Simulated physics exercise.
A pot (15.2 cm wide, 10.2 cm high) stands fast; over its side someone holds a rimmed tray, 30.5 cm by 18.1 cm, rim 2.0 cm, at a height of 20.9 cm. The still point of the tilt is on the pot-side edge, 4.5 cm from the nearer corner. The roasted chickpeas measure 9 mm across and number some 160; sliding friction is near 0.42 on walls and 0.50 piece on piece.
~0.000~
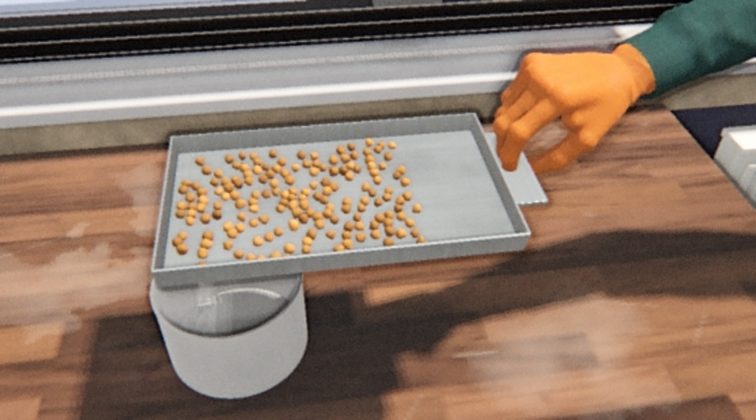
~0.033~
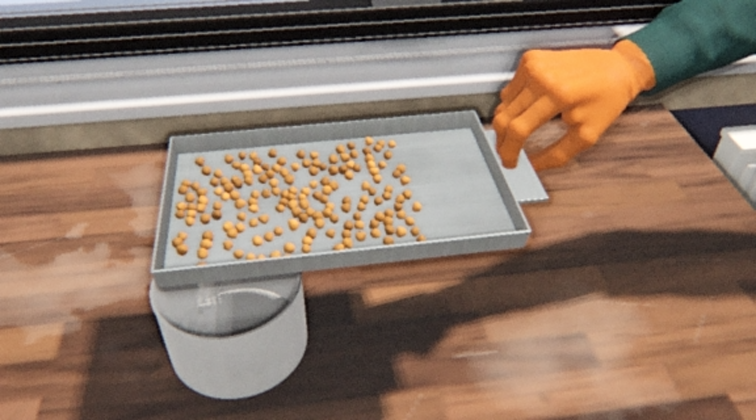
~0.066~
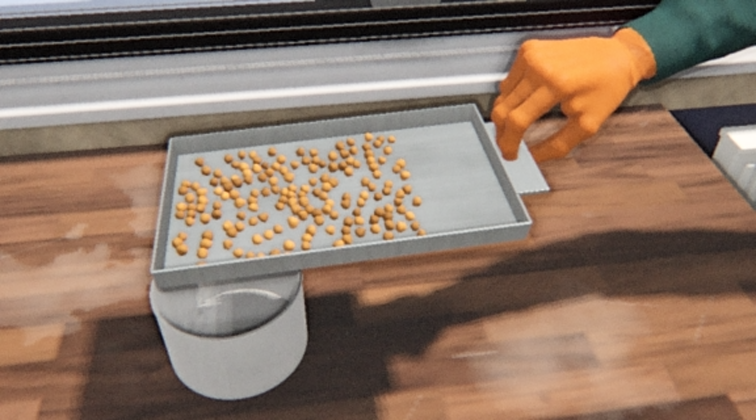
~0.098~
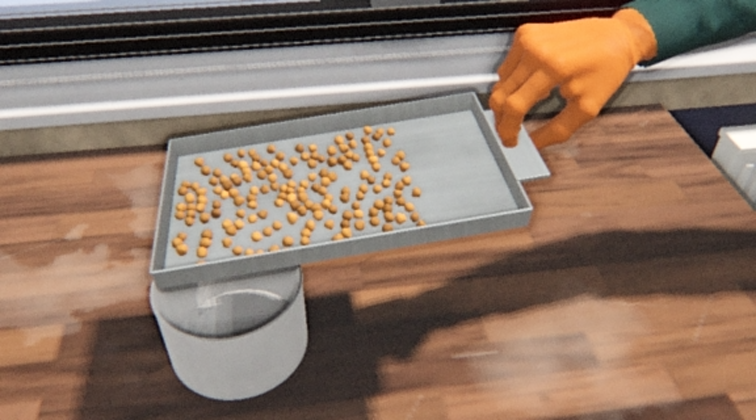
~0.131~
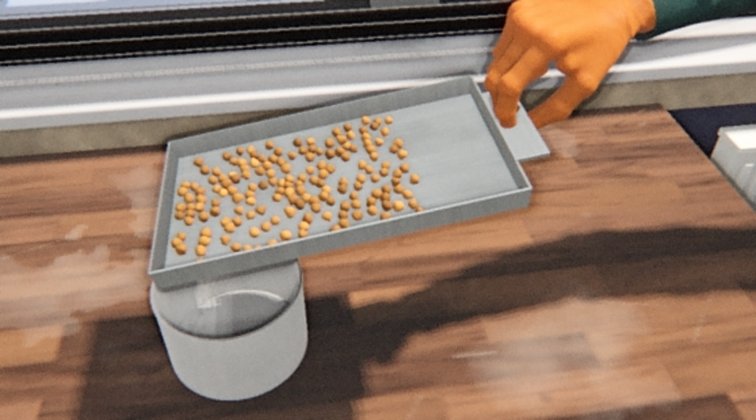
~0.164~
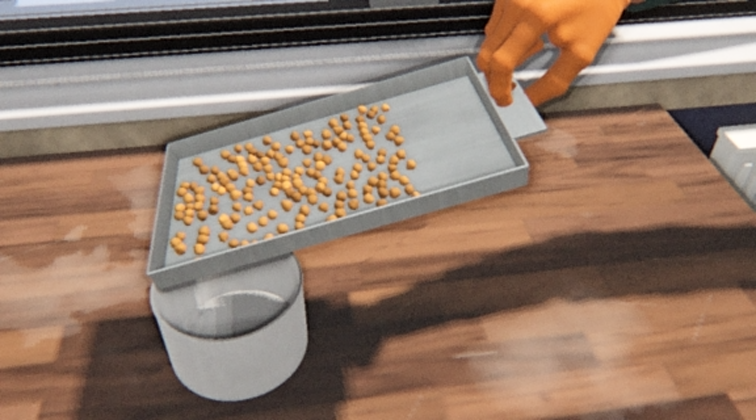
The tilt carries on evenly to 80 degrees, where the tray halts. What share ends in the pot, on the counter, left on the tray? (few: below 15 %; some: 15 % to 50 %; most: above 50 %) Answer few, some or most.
In the pot: Few; on the counter: Some; left on the tray: Most.
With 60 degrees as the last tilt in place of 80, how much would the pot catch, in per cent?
In that case some 0 per cent.
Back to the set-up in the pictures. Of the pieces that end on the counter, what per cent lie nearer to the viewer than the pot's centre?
Roughly 40 per cent.
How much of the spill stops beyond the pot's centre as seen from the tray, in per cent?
Some 100 per cent.
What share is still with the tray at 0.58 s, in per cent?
Roughly 100 per cent.
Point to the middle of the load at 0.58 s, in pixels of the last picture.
At about (176, 184).
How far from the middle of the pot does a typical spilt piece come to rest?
About 18 cm.
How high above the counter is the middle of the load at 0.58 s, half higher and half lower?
About 24 cm.
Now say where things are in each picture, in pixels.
In the first frame, tray tilt 0 degrees, front corners at (155, 269) and (526, 232); middle of the pieces at (302, 199); pot at (227, 279).
In the second frame, tray tilt 1 degrees, front corners at (155, 269) and (527, 229); middle of the pieces at (302, 198).
In the third frame, tray tilt 2 degrees, front corners at (155, 270) and (528, 221); middle of the pieces at (302, 196).
In the fourth frame, tray tilt 5 degrees, front corners at (154, 270) and (528, 207), lowest corner left back; middle of the pieces at (301, 192).
In the fifth frame, tray tilt 9 degrees, front corners at (152, 271) and (527, 187), lowest corner left back; middle of the pieces at (299, 185).
In the sixth frame, tray tilt 14 degrees, front corners at (150, 271) and (524, 165), lowest corner left back; middle of the pieces at (296, 178); pot at (227, 282). The tray's pace is about 130 degrees a second.
After 0.42 s, tilt 48 degrees; the tray holds 100 %, the pot 0 %.
After 0.58 s, tilt 69 degrees; the tray holds 100 %, the pot 0 %.
After 0.88 s, tilt 80 degrees; the tray holds 70 %, the pot 0 %.
At rest (1.6 s), pot 0 %, counter 30 %, tray 70 %.
